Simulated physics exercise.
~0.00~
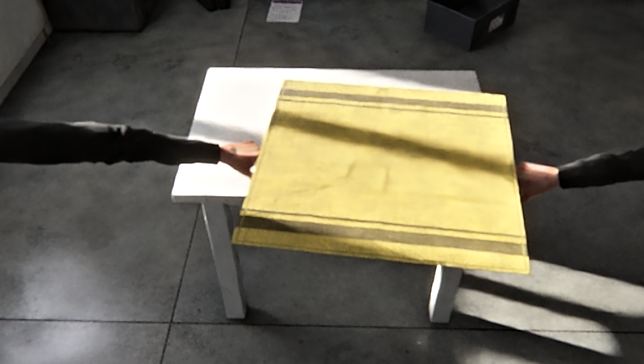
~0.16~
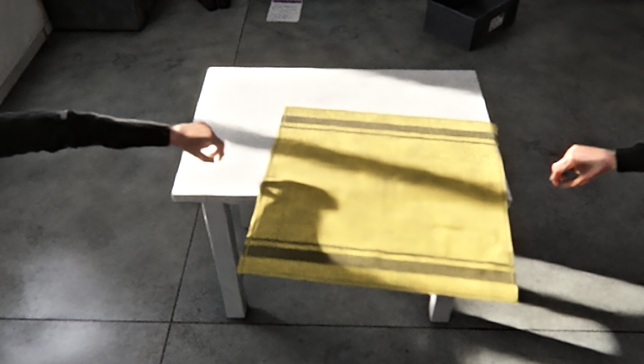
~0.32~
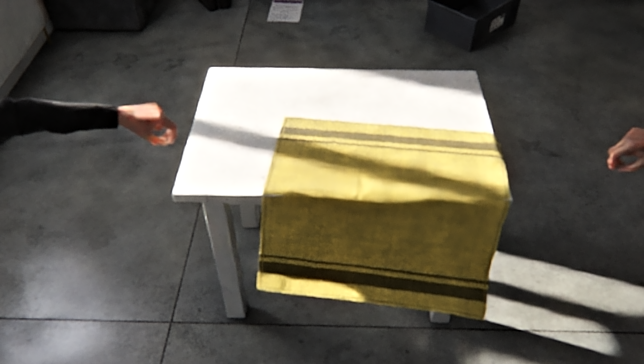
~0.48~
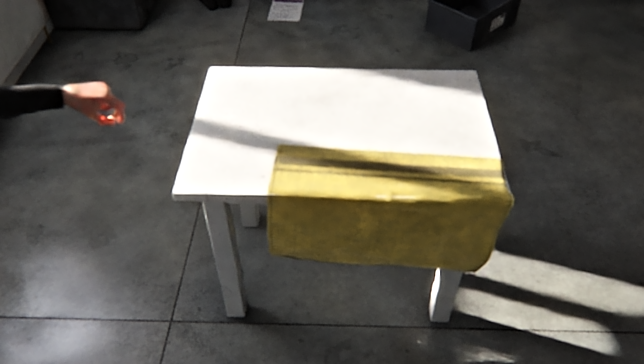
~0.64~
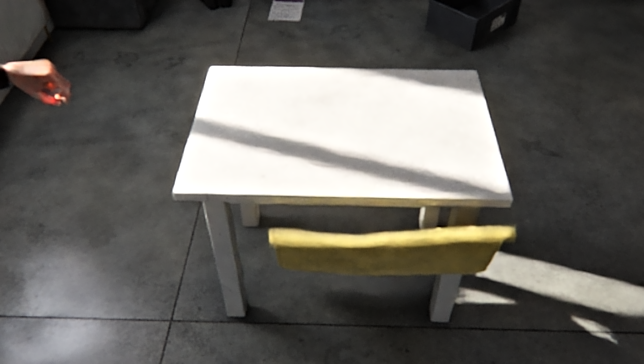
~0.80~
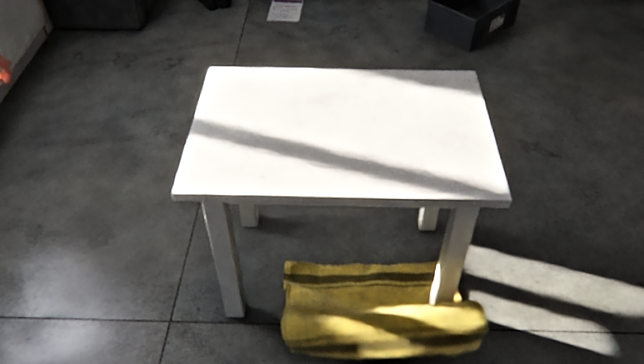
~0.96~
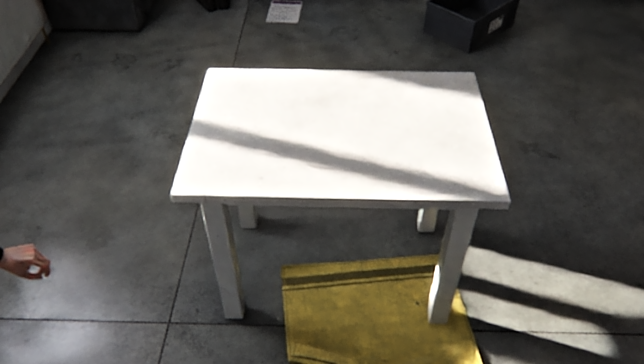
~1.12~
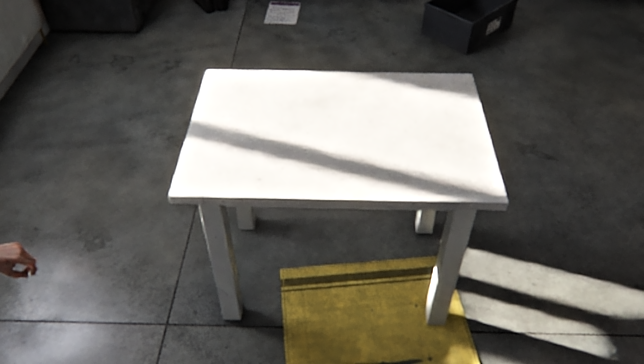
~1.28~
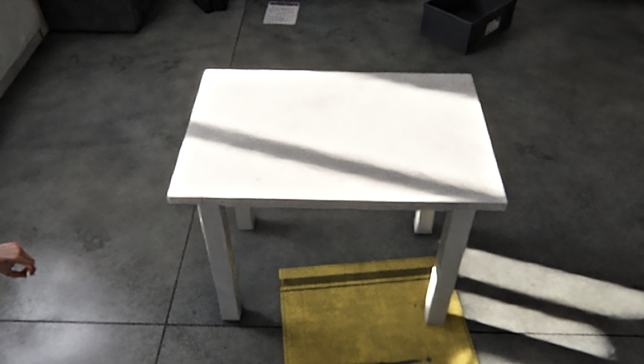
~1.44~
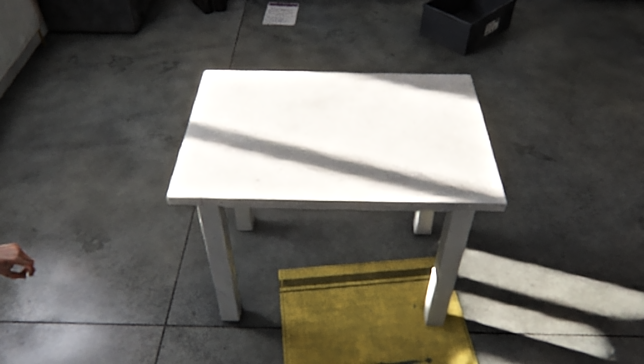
At the start, two hands hold a yellow tea towel with dark stripes level above a white table, one hand on each side, in a room with a grey floor. The hands let go and draw apart, and the towel drops partly over the near edge. Its overhanging part sinks and pulls the rest across the tabletop. The towel slips off the edge entirely and falls, folding as it reaches the floor. It then flattens beside the table's near right leg, where it lies still, leaving the tabletop bare while one hand remains at the left.
